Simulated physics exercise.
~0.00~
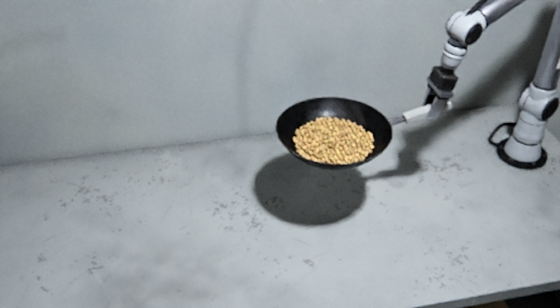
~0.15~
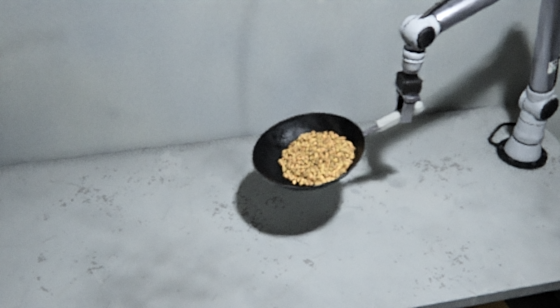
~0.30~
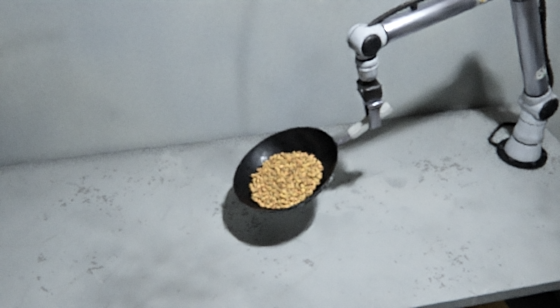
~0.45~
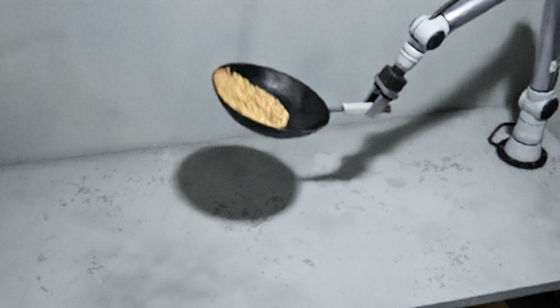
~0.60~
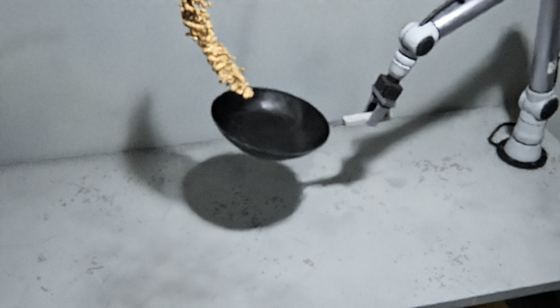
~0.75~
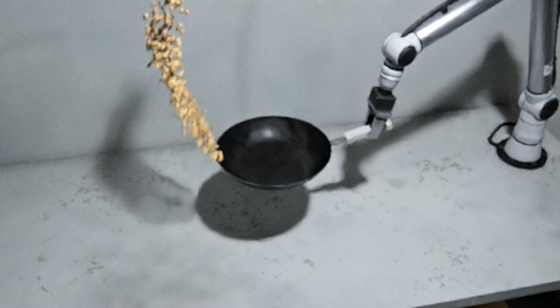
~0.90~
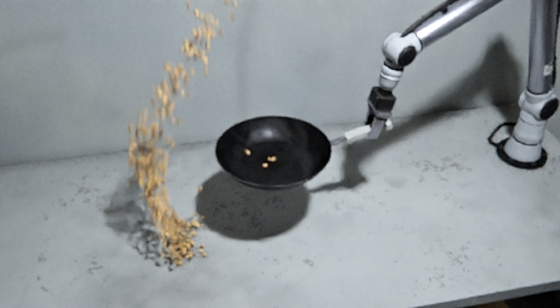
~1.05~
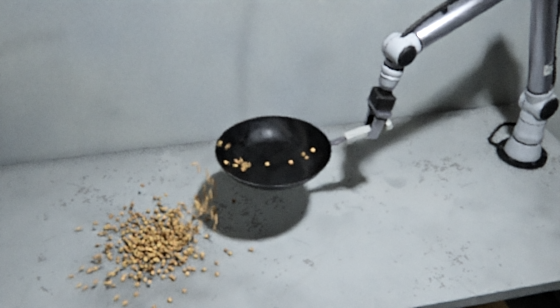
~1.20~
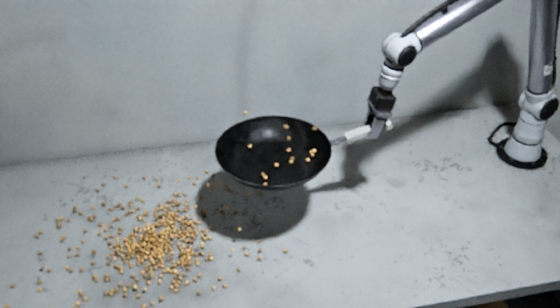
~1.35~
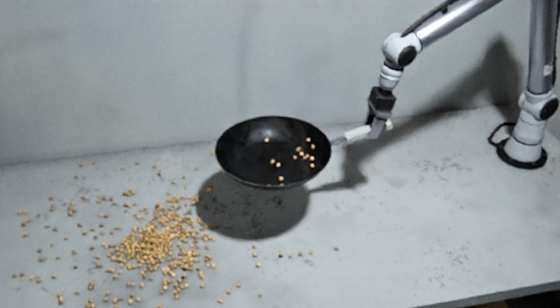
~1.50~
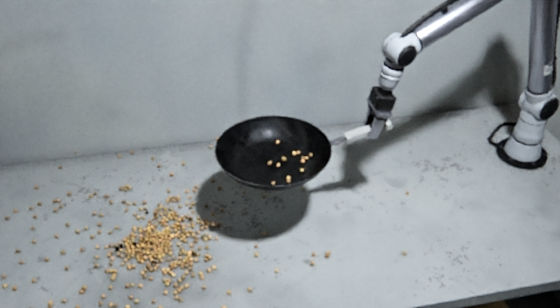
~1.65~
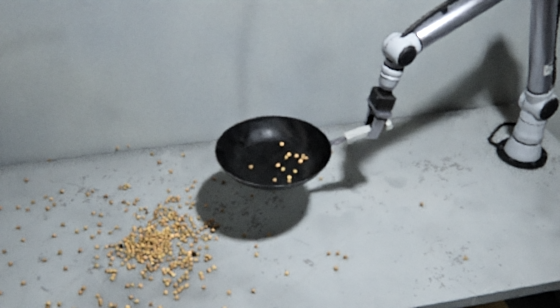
Robot arm lowering then jerking up a black pan, flinging chickpeas leftward across a grey table, with a few left inside.
